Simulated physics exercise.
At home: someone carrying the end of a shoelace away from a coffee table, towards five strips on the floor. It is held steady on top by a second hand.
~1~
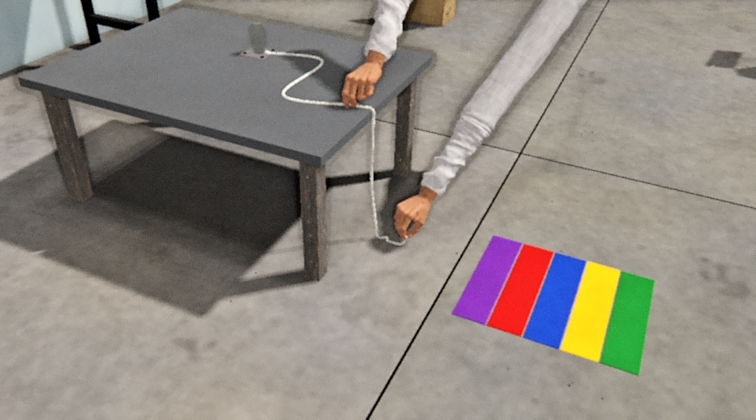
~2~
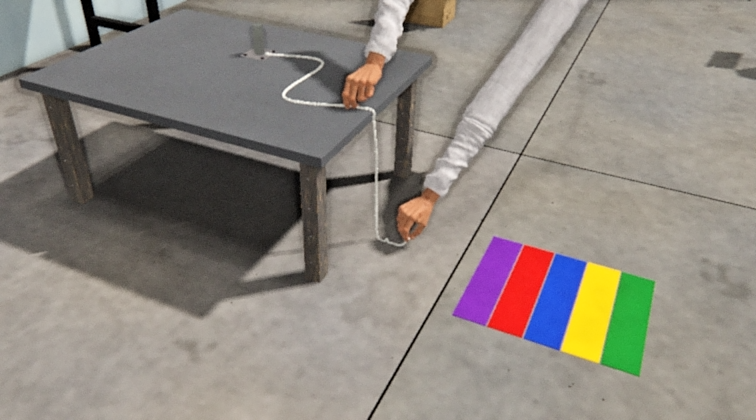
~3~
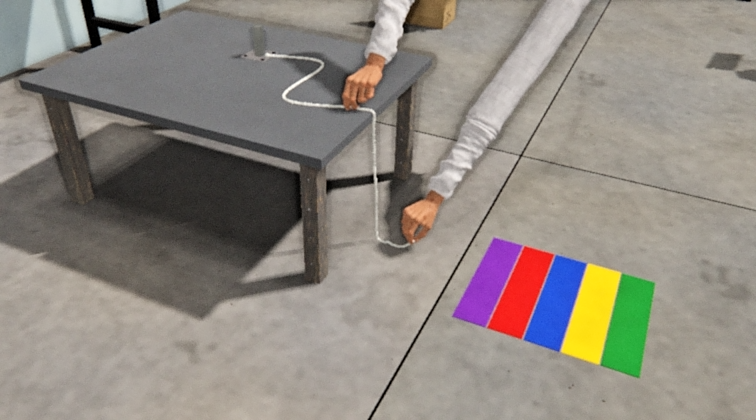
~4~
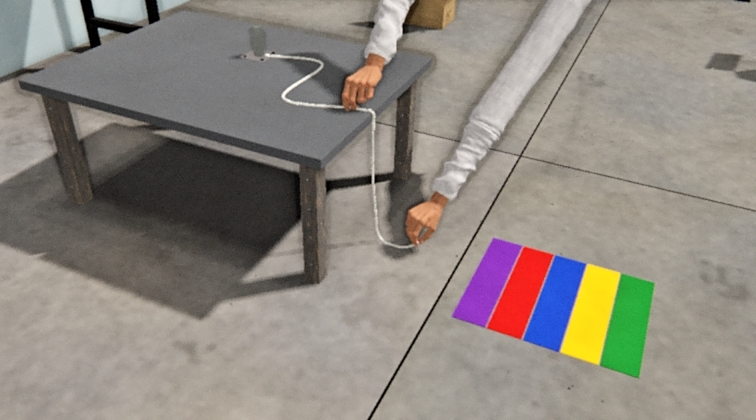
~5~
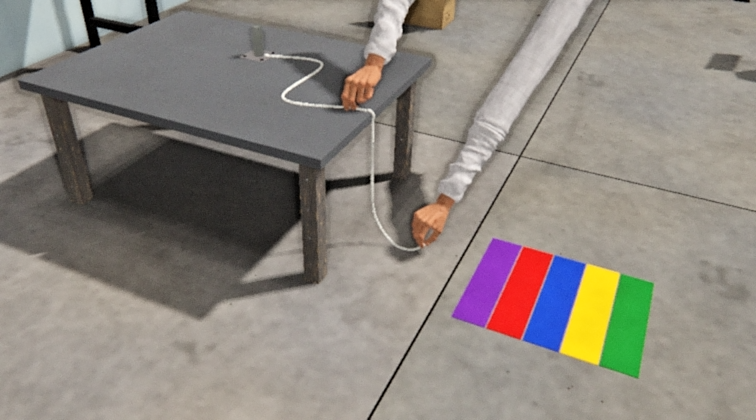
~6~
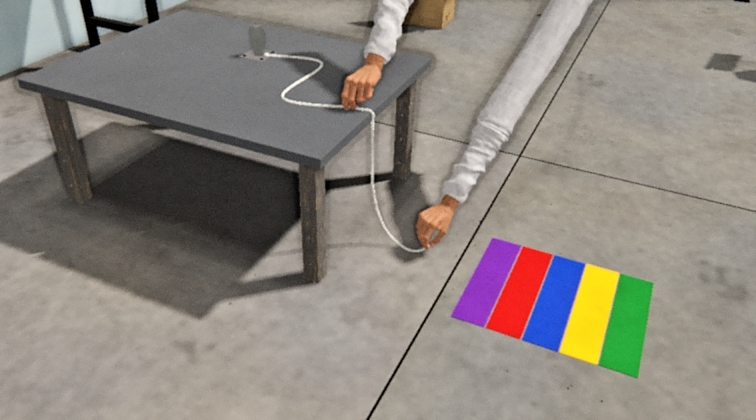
To begin with, a white shoelace snakes across a gray table and hangs over its edge, one hand resting on it there while another holds its end near the floor. The lower hand then moves slightly right, drawing the hanging part into a slanting curve, still left of five colored strips.
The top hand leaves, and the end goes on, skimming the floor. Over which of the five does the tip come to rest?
Over the yellow one.
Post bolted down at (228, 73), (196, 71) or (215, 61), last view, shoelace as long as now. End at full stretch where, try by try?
First (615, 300), then (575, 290), and last (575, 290).
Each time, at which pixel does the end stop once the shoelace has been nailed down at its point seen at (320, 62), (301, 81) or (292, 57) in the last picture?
Expect roughly (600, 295) for the first, (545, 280) for the second and (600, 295) for the third.
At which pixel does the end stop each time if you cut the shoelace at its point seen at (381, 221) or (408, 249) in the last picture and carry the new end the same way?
(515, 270) and (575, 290).
Soon after, end near (551, 282); over blue.
After that, end near (586, 292); over yellow.
At the stop, end near (607, 298); over yellow. It gets as far as the yellow strip.
